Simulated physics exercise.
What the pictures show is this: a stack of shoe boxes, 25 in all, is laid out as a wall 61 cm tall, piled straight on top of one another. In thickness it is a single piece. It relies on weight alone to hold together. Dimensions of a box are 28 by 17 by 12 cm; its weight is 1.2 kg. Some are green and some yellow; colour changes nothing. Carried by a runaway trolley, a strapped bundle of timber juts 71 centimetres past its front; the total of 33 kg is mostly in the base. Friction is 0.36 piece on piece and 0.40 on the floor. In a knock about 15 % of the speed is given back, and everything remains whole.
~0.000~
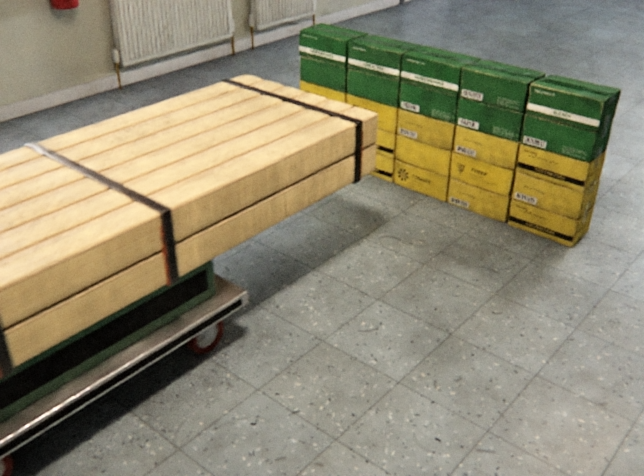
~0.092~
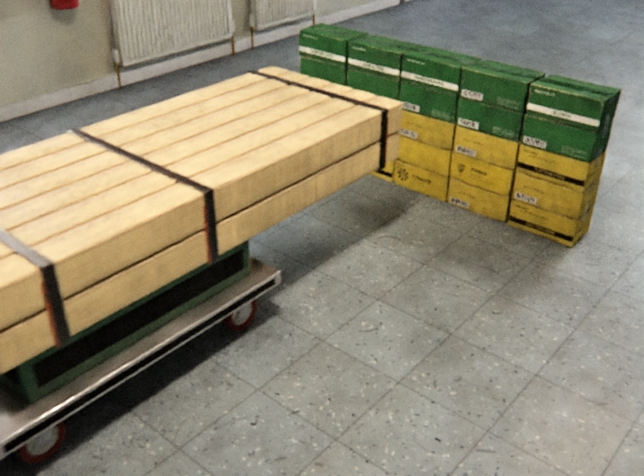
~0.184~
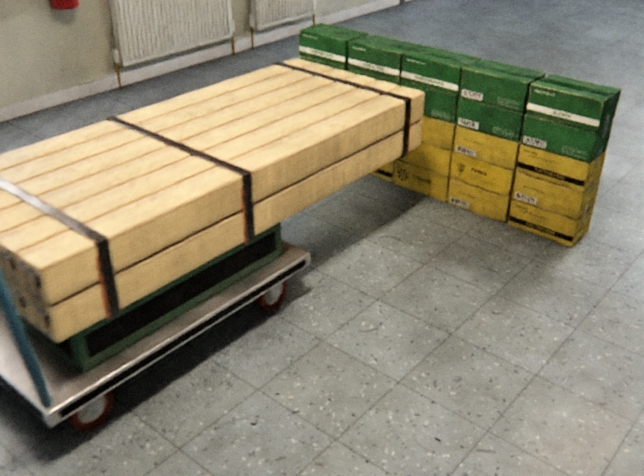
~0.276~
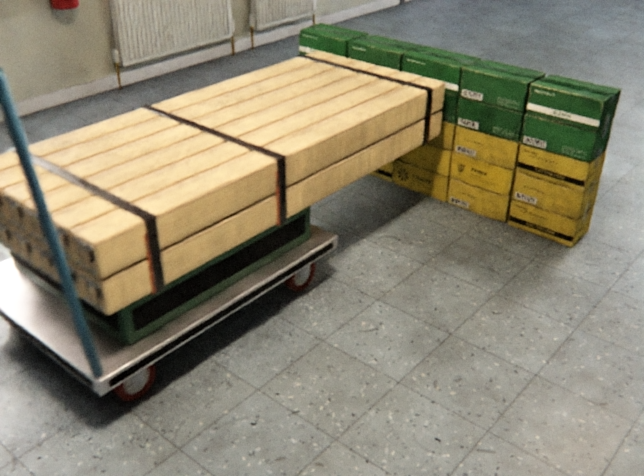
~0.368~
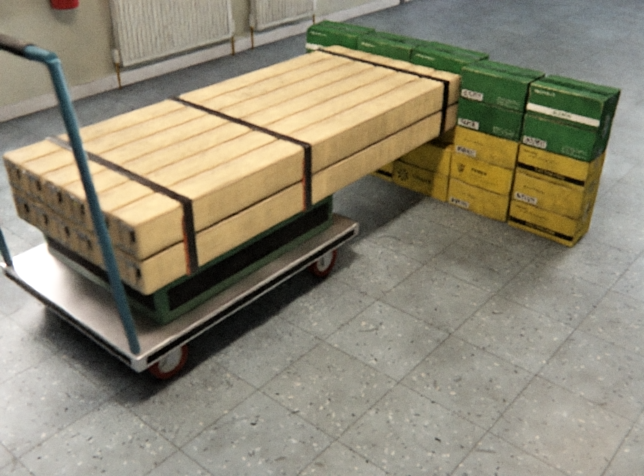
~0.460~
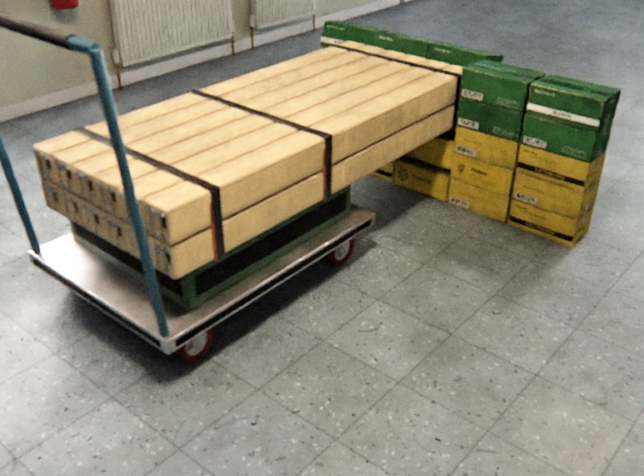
A trolley loaded with strapped pale beams rolls right and pushes into stacked green and yellow boxes.
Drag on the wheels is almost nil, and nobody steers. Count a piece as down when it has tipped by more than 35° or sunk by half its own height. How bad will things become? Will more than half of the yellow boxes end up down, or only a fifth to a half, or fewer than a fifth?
A fifth to a half of them.
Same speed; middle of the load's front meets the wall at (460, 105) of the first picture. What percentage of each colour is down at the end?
Down at the end: Yellow 30 percent, green 80 percent.
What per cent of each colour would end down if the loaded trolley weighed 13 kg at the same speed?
Yellow 30, green 60 %.
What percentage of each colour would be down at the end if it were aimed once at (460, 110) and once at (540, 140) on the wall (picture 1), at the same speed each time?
First try then second: Yellow 30 and 20, green 80 and 40 per cent.
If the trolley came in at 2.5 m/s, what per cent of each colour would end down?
Down at the end: Yellow 50 per cent, green 80 per cent.
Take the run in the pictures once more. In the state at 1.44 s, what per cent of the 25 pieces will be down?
40 %.
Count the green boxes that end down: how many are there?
Down at the finish, green: 8.
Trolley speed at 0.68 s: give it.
Something like 1.0 m/s, I'd say.
After 0.68 s, load 39 cm past the wall's line, still rolling; 3 of the 15 yellow boxes down (9 of 25 in all colours); top yellow box unmoved; top green box 71° from how it stood, 33 cm lower.
After 1.44 s, load 96 cm past the wall's line, still rolling; 4 of the 15 yellow boxes down (10 of 25 in all colours); top yellow box 15 mm from its place; top green box on its side.
In the end (2.7 s), load 99 cm past the wall's line, stopped; 6 of the 15 yellow boxes down (14 of 25 in all colours); top yellow box 15 mm from its place; top green box on its side. That is 40 per cent. From the last view, middles, top yellow box near (564, 162), top green box near (481, 96).
